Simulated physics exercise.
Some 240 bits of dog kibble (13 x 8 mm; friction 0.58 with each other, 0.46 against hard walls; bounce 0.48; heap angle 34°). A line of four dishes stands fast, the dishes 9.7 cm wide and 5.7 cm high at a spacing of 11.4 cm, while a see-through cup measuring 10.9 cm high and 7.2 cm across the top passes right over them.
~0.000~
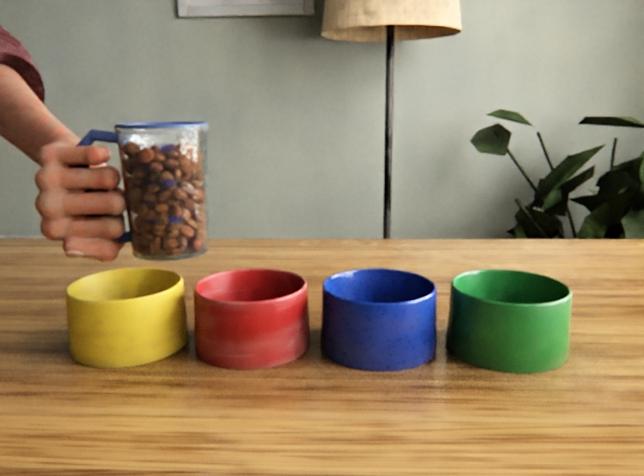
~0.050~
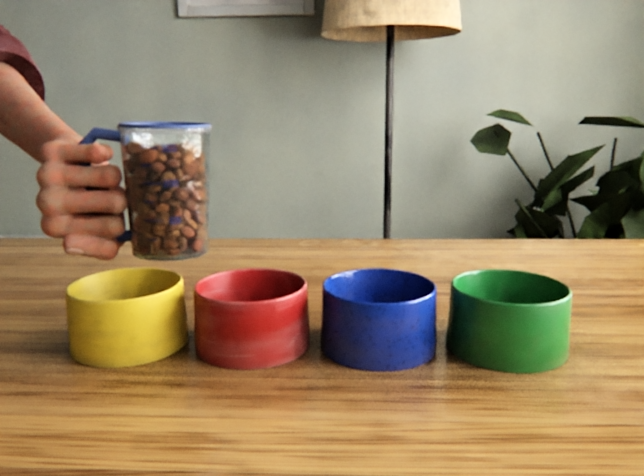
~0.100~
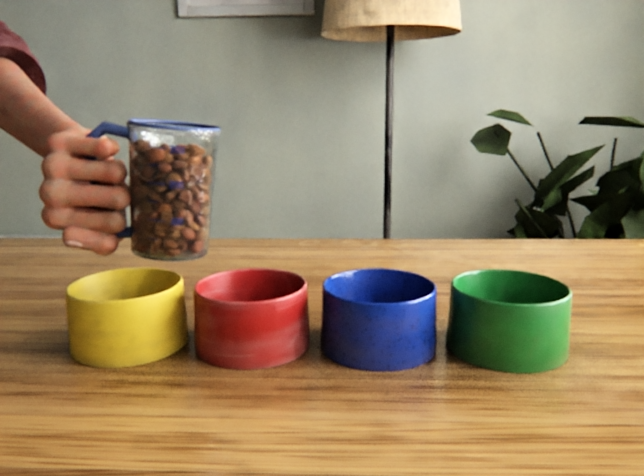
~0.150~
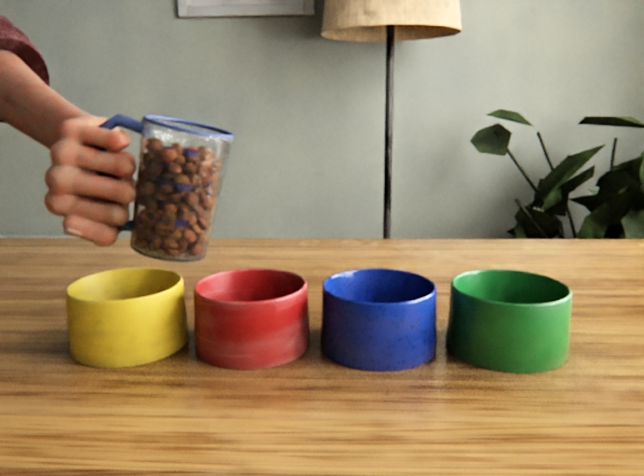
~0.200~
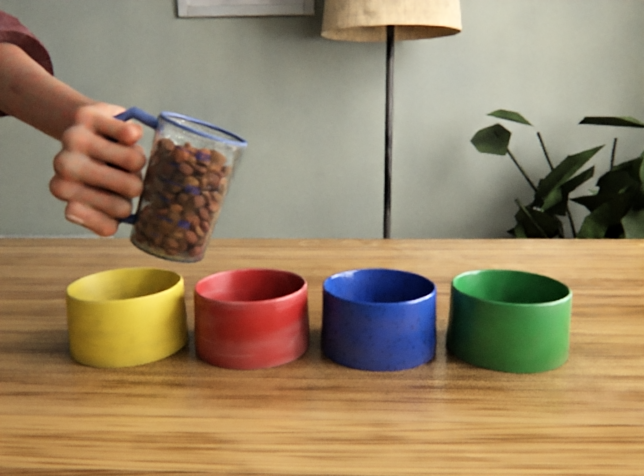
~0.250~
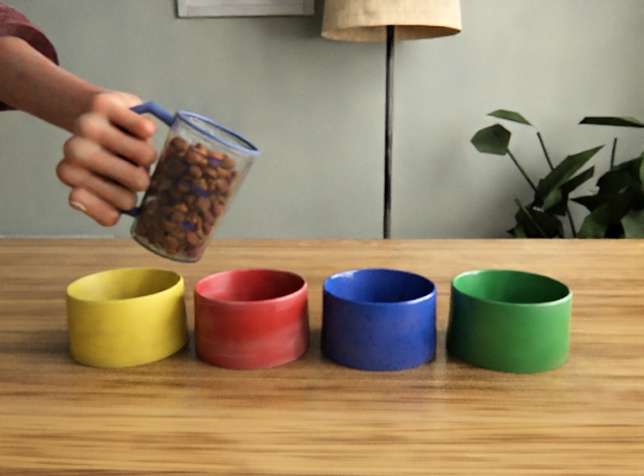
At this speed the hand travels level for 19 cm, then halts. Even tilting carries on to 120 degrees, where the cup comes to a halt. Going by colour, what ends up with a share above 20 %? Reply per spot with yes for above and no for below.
Red: No, below. Blue: Yes, above. Green: No, below. Yellow: No, below. Counter: No, below.
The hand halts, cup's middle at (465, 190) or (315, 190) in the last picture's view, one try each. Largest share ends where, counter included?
Try 1 - blue; try 2 - blue.
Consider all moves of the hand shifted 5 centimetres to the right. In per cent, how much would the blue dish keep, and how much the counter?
Then I'd expect blue at 50 and the counter at 30.
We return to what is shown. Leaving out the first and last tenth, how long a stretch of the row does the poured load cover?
Roughly 6 centimetres.
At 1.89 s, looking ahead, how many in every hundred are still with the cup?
Roughly 0 in a hundred.
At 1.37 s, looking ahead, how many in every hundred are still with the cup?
I'd put it at roughly 5 per cent.
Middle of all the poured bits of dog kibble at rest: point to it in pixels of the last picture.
At about (388, 316).
After 0.92 s, tilt 120 degrees; cup holds 75 %, blue 25 %.
Then, at 1.37 s, tilt 120 degrees; cup holds 5 %, blue 95 %.
After 1.89 s, tilt 120 degrees; cup holds 0 %, blue 95 %.
By 2.4 s all is still; red 0 %, blue 95 %, green 0 %, yellow 0 %, counter 5 %.
